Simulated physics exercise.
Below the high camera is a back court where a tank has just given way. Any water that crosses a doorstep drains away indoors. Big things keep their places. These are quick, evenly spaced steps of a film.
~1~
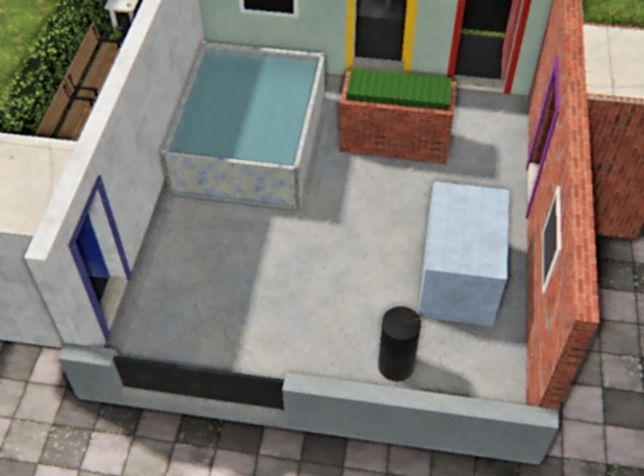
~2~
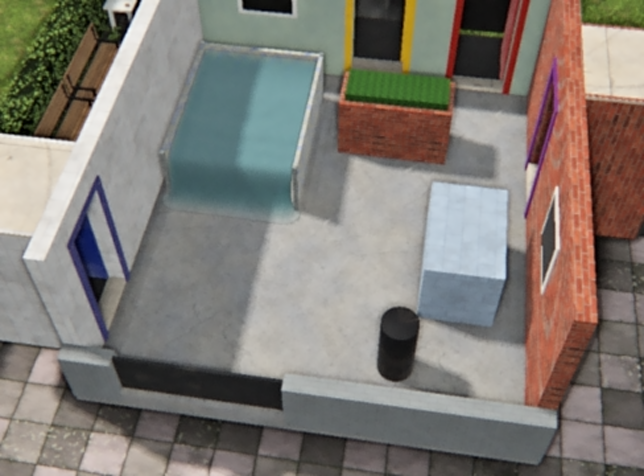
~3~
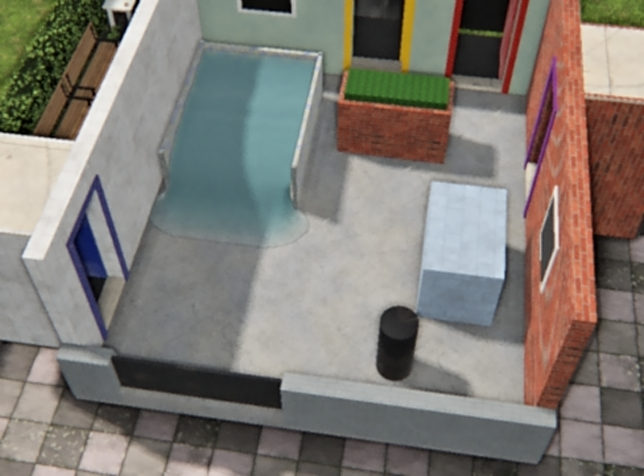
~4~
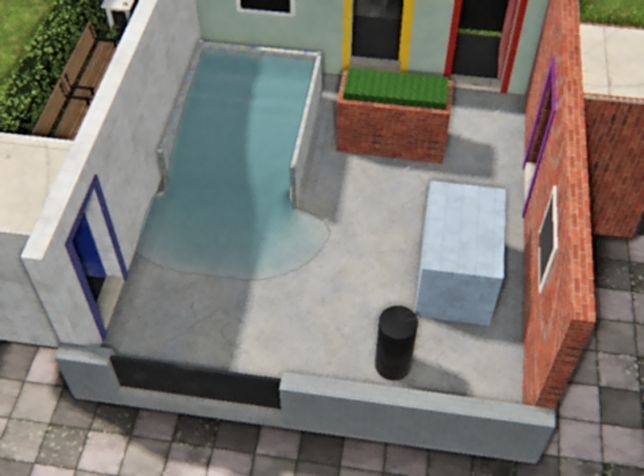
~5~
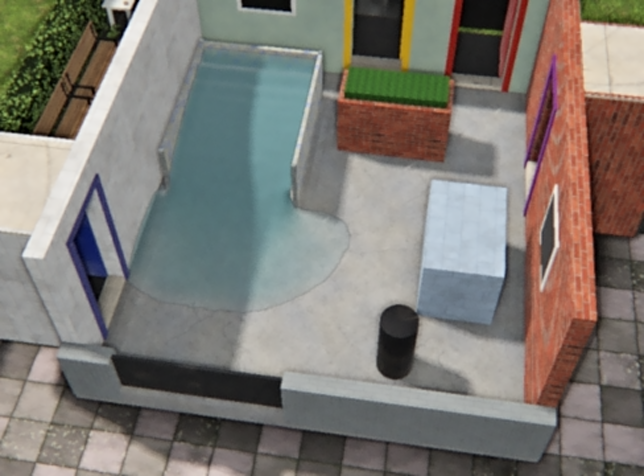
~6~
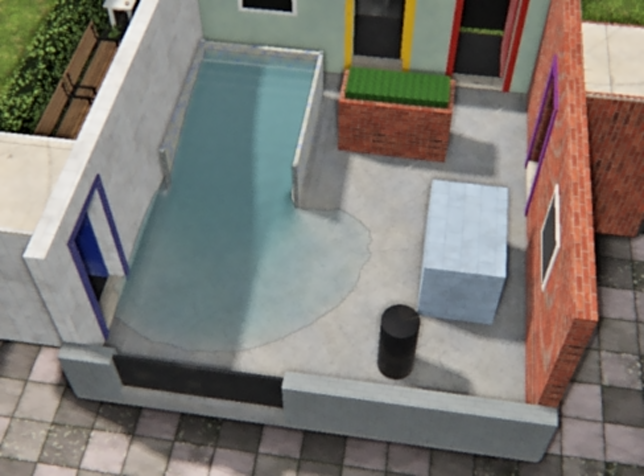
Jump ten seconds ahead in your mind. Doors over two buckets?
Result: Blue door: More than two buckets; purple door: No more than two buckets; red door: More than two buckets; yellow door: No more than two buckets.
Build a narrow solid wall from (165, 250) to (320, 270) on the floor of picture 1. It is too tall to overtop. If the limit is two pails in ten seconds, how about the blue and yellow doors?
Outcome - blue door: Never reaches it; yellow door: Never reaches it.
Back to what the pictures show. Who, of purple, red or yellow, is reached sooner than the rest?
The purple-painted one.
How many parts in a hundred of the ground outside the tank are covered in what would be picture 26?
Around 55 percent.
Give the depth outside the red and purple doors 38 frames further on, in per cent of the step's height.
First around 240 percent, second around 50 percent.
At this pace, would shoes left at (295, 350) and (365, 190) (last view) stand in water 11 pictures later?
One after the other: Covered, not flooded.
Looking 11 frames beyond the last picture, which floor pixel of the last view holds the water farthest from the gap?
The flood front should get to about (513, 430).
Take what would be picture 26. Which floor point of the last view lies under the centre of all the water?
Point: (281, 282).
A moment on, water covers 45 % of the floor; the blue door wet at the sill, nothing in, the purple door not reached, the red door not reached, the yellow door not reached.
Next, water covers 50 % of the floor; the blue door over two buckets in, the purple door not reached, the red door not reached, the yellow door not reached.
Then, water covers 55 % of the floor; the blue door far over two buckets in, the purple door not reached, the red door not reached, the yellow door not reached.
Later, water covers 90 % of the floor; the blue door far over two buckets in, the purple door wet at the sill, nothing in, the red door over two buckets in, the yellow door wet at the sill, nothing in.
In the end, water covers 95 % of the floor; the blue door far over two buckets in, the purple door under two buckets in, the red door far over two buckets in, the yellow door wet at the sill, nothing in.
